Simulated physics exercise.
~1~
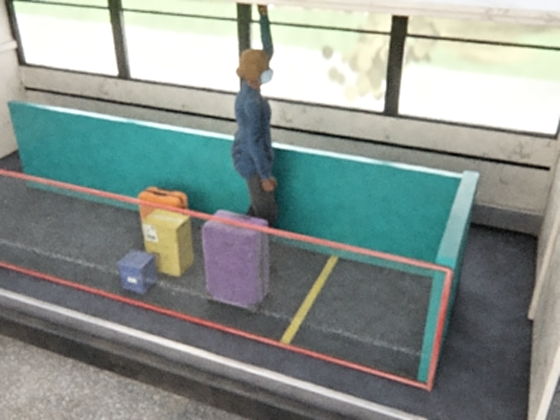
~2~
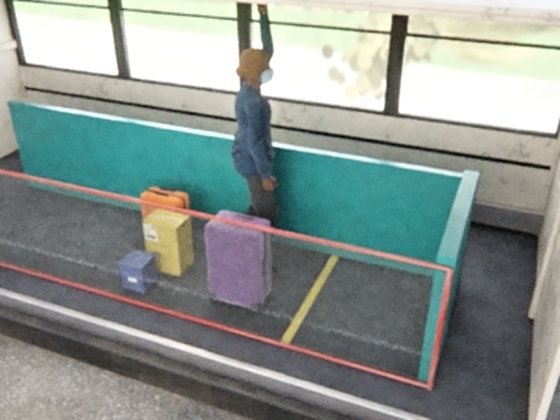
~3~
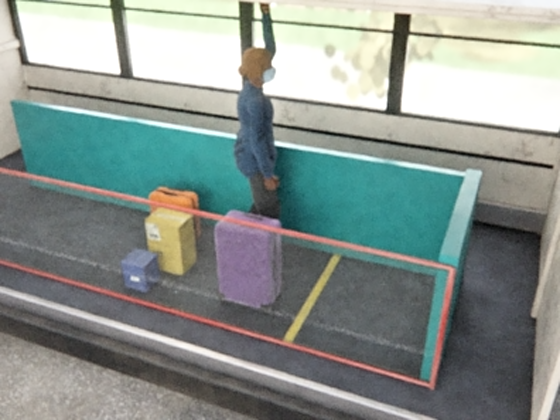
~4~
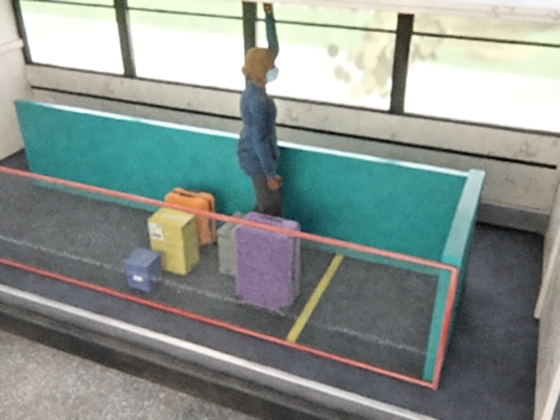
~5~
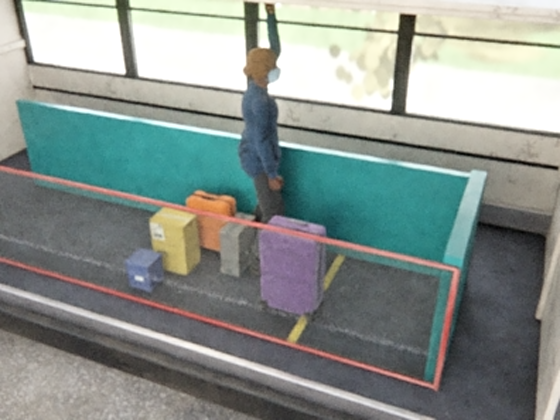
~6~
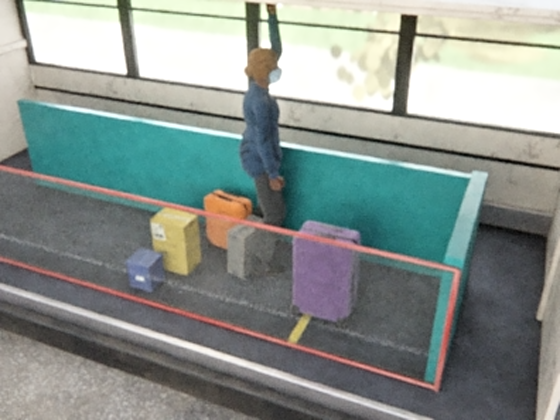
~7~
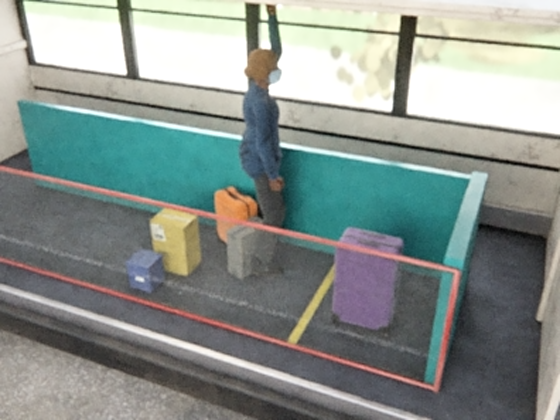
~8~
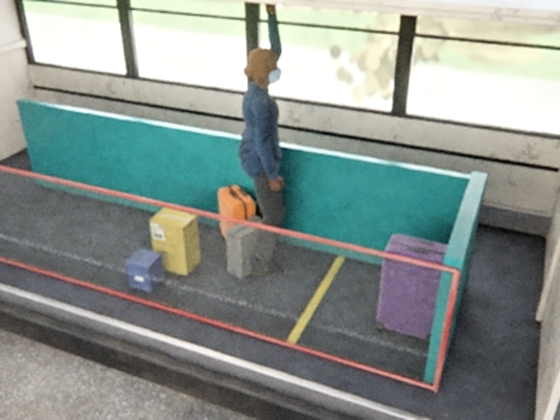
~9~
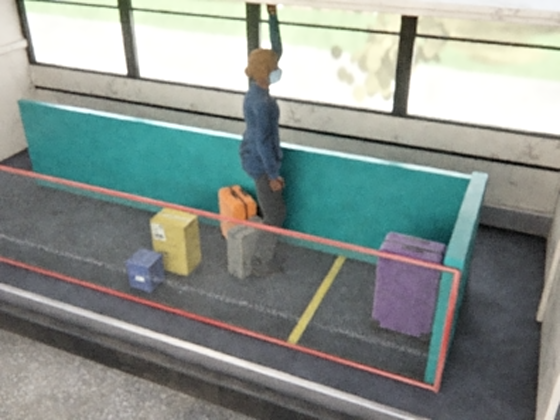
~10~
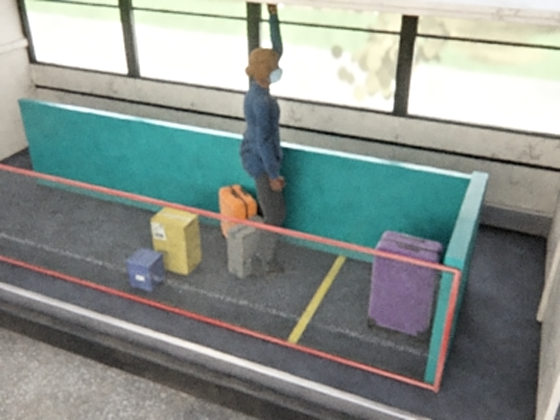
The video shows a standing person holding on in a bus bay as a purple wheeled case rolls right across a yellow line and a smaller orange one rolls right, stopping behind a grey carton; the purple case ends near the right wall, while the yellow pack and blue tub stay put.
